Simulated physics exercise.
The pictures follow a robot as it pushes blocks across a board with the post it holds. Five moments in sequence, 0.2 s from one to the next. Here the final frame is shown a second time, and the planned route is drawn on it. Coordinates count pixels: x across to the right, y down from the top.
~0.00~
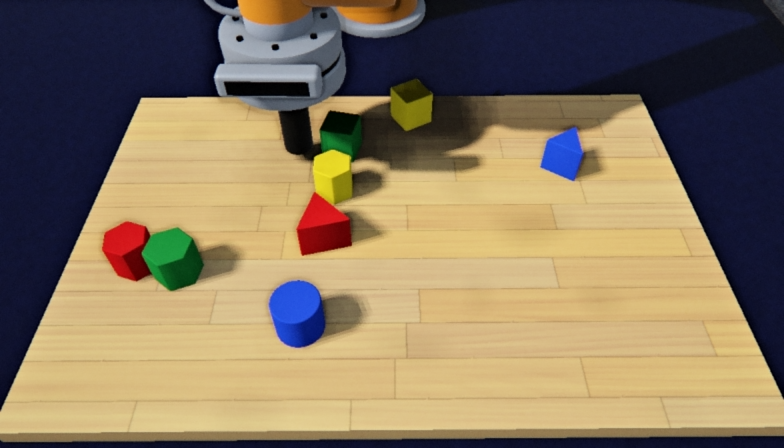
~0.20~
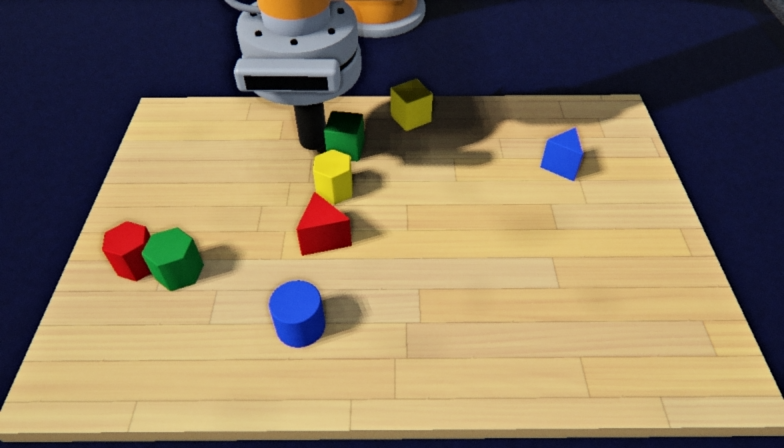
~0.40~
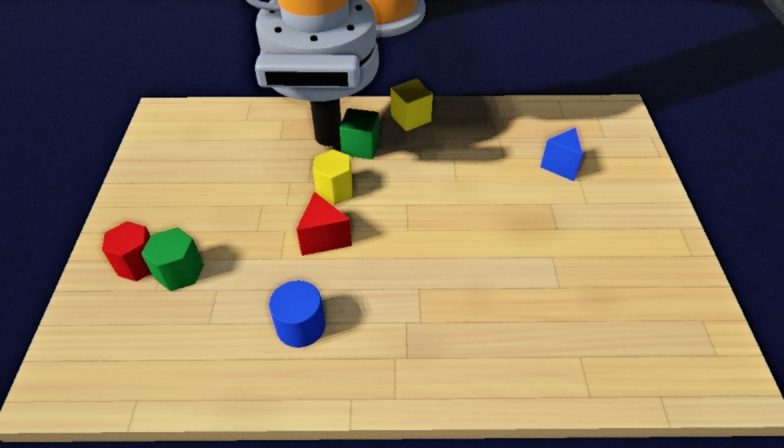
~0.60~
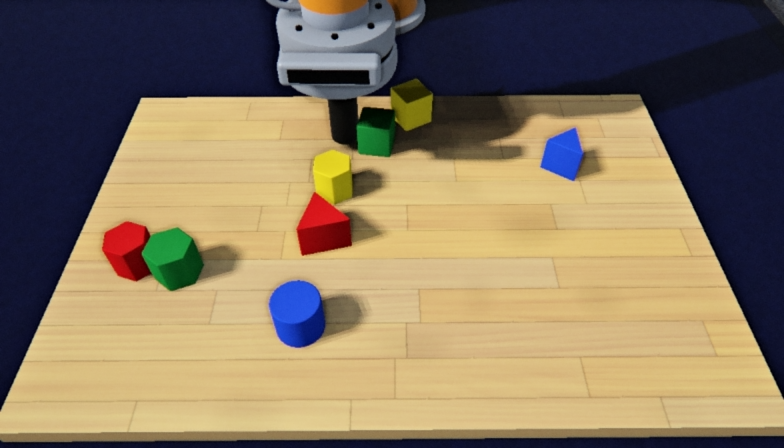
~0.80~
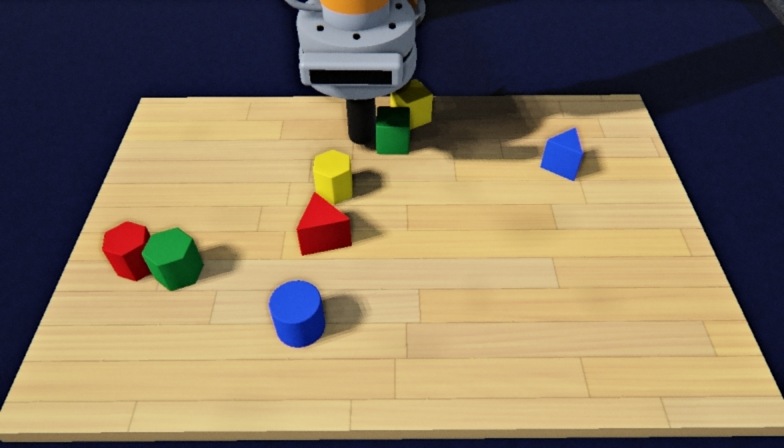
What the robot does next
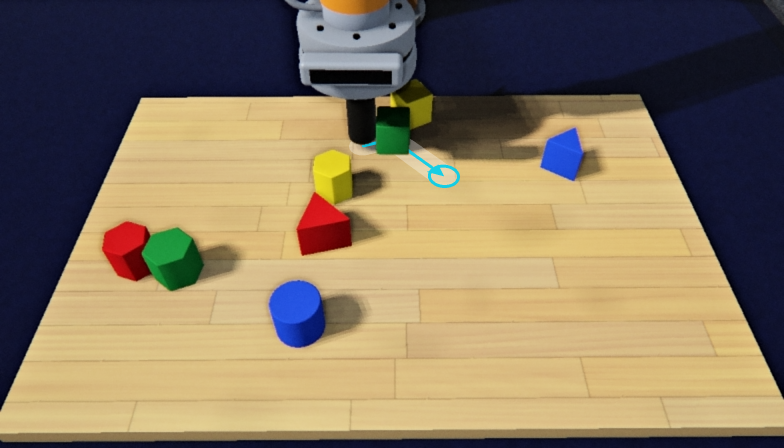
Robot arm with a black post pushing a green block rightward across a wooden board toward a yellow block, other coloured shapes staying still.
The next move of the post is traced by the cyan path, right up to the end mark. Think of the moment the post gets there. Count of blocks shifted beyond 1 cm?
When the path ends, I think you'll find one block out of place by more than 1 cm.
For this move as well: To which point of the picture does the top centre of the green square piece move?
I think it will end close to (442, 116).
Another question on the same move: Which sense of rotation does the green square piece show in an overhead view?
That block twists counter-clockwise.
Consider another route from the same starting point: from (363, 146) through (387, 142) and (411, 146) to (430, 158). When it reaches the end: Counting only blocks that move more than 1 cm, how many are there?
I'd say just one block gets shifted by more than about 1 cm.
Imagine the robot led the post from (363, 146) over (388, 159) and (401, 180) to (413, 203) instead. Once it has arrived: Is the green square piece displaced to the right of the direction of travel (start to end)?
No, it doesn't check out.
The line goes from (363, 146) through (395, 143) and (419, 159) to (444, 176).
What follows on the original path. One third of the way, post (395, 134); green square piece (427, 114).
Two thirds of the way, post (420, 150); green square piece (442, 116), turned 40° anticlockwise.
At the end, post (445, 167); green square piece (442, 116), turned 40° anticlockwise; yellow square piece unmoved.
